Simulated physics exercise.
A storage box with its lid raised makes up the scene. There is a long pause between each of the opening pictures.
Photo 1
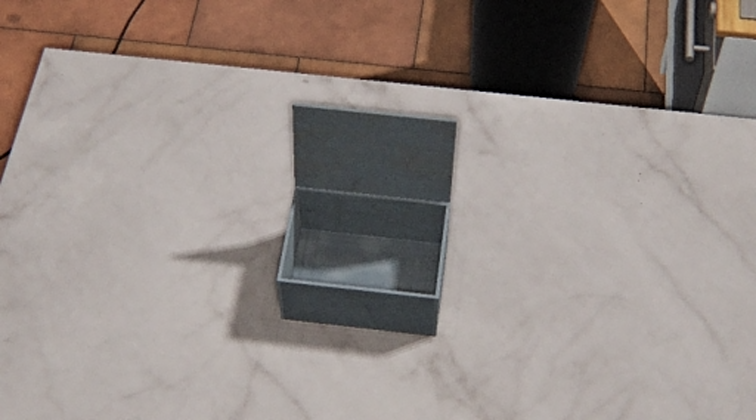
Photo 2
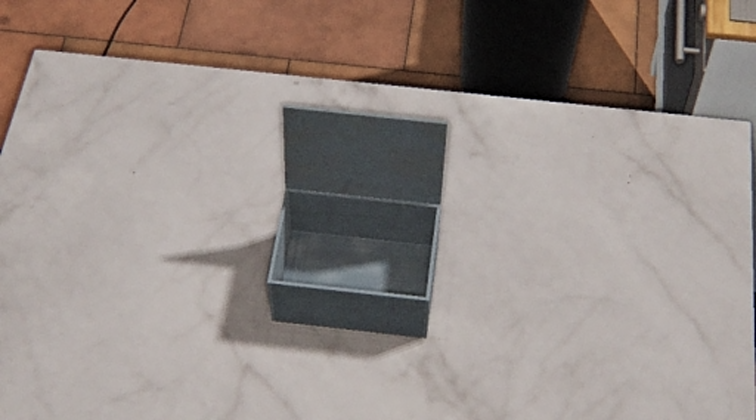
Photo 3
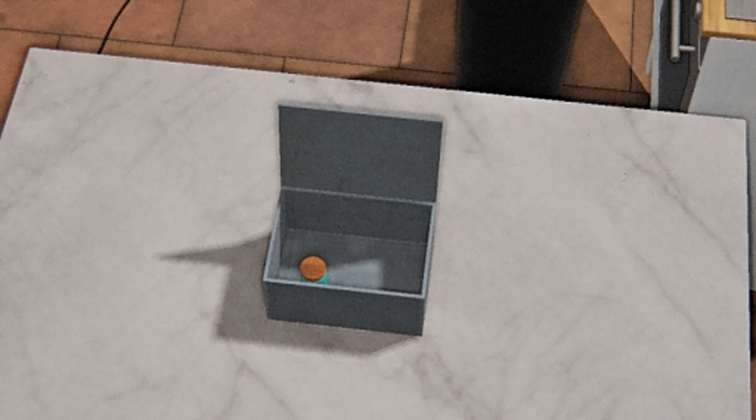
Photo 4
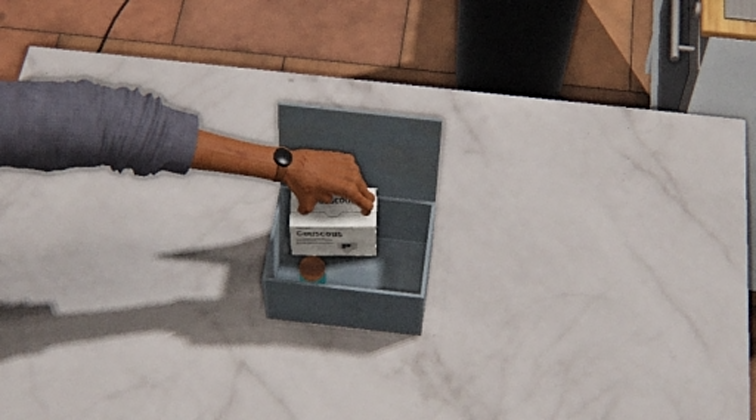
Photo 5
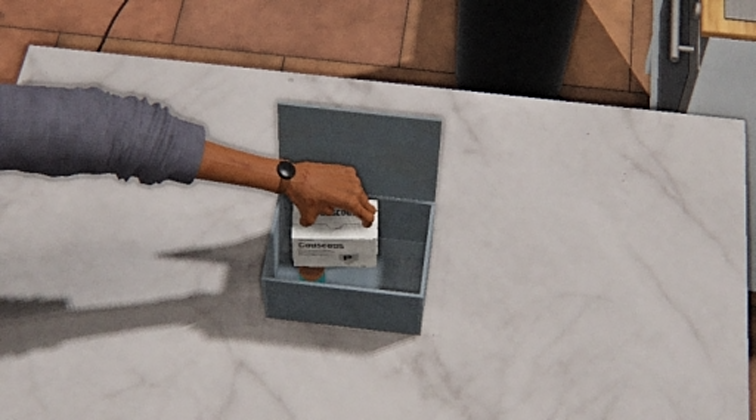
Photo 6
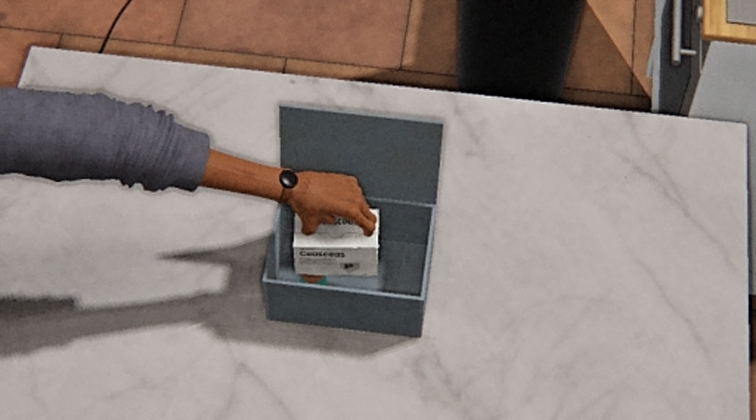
A hand lowers a white carton into an open grey box holding a small orange object.
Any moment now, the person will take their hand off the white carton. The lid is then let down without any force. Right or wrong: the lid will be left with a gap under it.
Right.
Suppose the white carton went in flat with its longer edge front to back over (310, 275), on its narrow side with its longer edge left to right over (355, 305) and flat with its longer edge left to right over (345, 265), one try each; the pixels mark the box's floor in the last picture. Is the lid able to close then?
Lid, try 1: Propped open; try 2: Propped open; try 3: Fully down.
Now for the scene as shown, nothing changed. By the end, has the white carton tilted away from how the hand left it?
Simply put, it gets tilted.
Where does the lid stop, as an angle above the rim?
Some 35°.
Then, 0.50 s on from there, white carton on its side near (392, 249).
Then, 1.40 s on from there, lid 75° above the rim; white carton on its side near (405, 251).
Then, 1.80 s on from there, lid 37° above the rim; white carton on its side near (405, 251).
In the end, lid 37° above the rim; toppled in the box, white carton; turquoise shaker unmoved. At the end, from the last picture's camera, white carton near (405, 252).
